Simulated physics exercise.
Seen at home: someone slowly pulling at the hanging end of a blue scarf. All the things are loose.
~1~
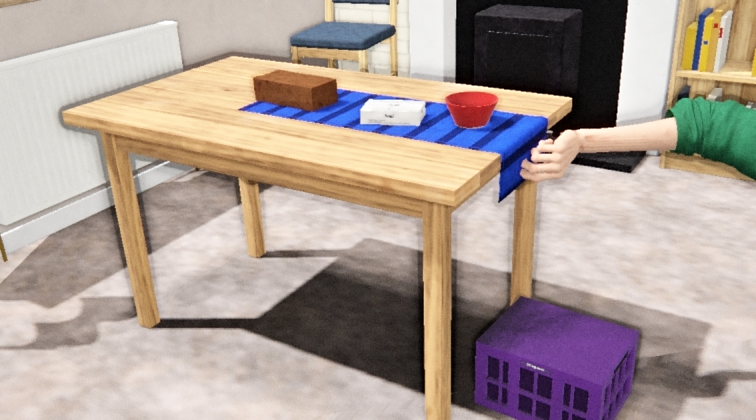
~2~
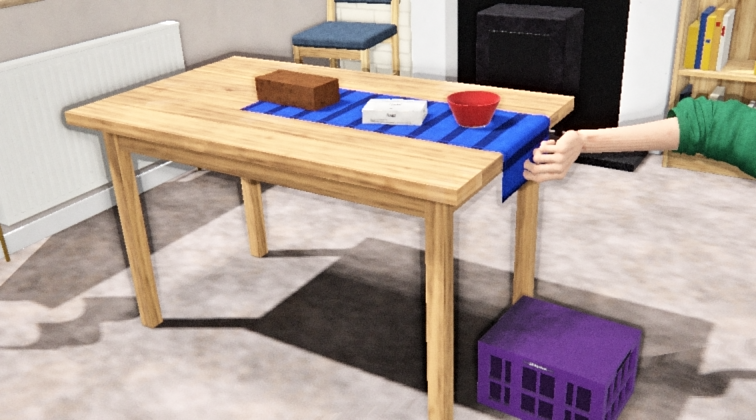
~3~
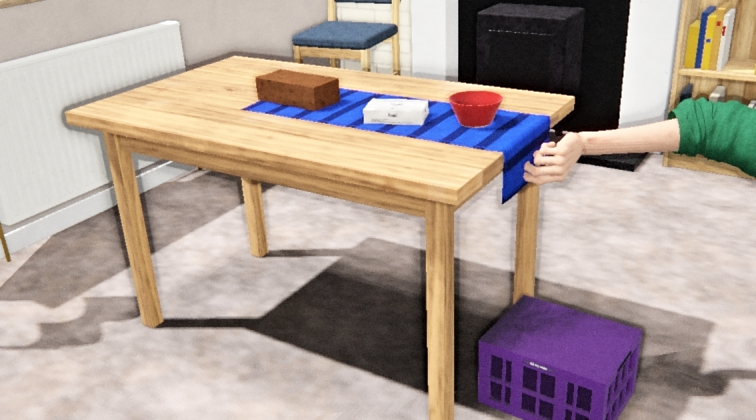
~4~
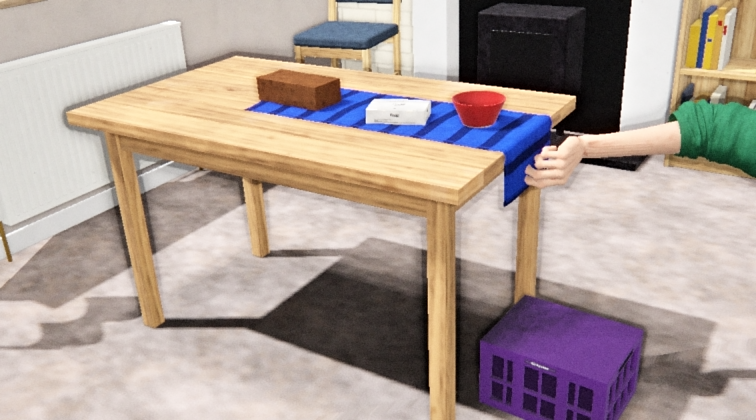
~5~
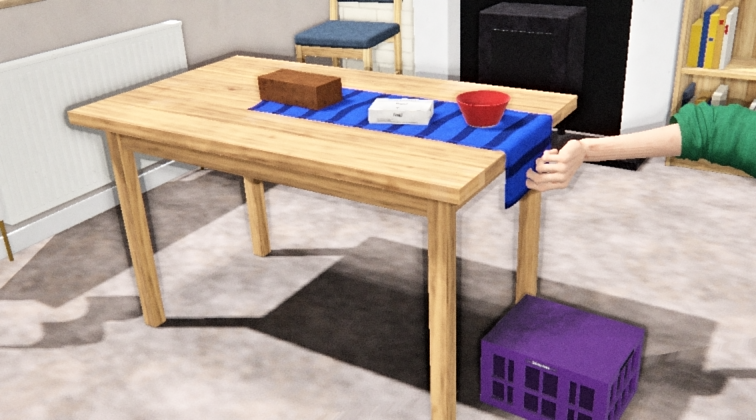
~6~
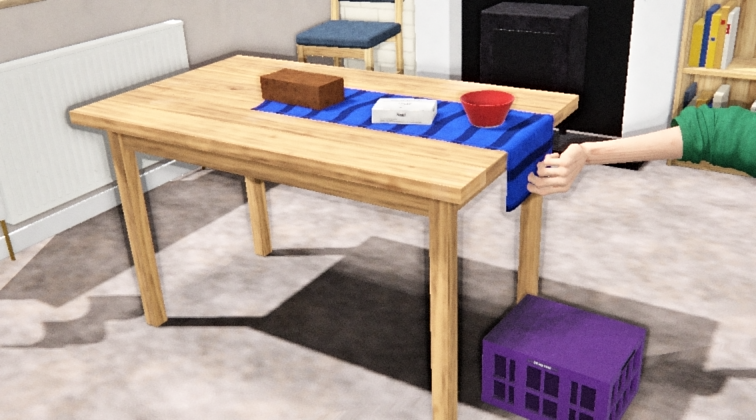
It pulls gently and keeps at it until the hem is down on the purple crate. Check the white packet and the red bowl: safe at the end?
White packet no; red bowl no.
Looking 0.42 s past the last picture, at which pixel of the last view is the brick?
It has reached (327, 92).
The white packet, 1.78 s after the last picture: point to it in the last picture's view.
Around (524, 109).
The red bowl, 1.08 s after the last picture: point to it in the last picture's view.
By then you'd find it at (611, 234) in the last view.
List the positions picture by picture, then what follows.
The first picture shows scarf end (499, 203); white packet (393, 105); red bowl (472, 99); brick (294, 78); top of the crate (569, 355).
The second picture shows scarf end (503, 203), far hem (240, 110); red bowl (474, 98); red bowl stands on the cloth.
The third picture shows scarf end (502, 204); white packet (397, 105).
The fourth picture shows scarf end (504, 207), far hem (244, 110); red bowl (479, 98).
The fifth picture shows scarf end (505, 209); white packet (401, 104).
The sixth picture shows scarf end (506, 211), far hem (251, 109); white packet (405, 104); red bowl (487, 98); top of the crate (575, 353).
Then, 0.42 s later than the last view, hem going down; packet carried along near (433, 115); bowl carried along near (517, 115).
Then, 1.08 s later than the last view, hem going down; packet carried along near (474, 121); bowl down below near (611, 234).
Then, 1.78 s later than the last view, hem going down; packet tipping at the edge near (524, 109); bowl down below near (618, 279).
Finally, hem on the crate; packet down below; bowl down below near (618, 279). The white packet goes over the edge and the red bowl is carried off the end.
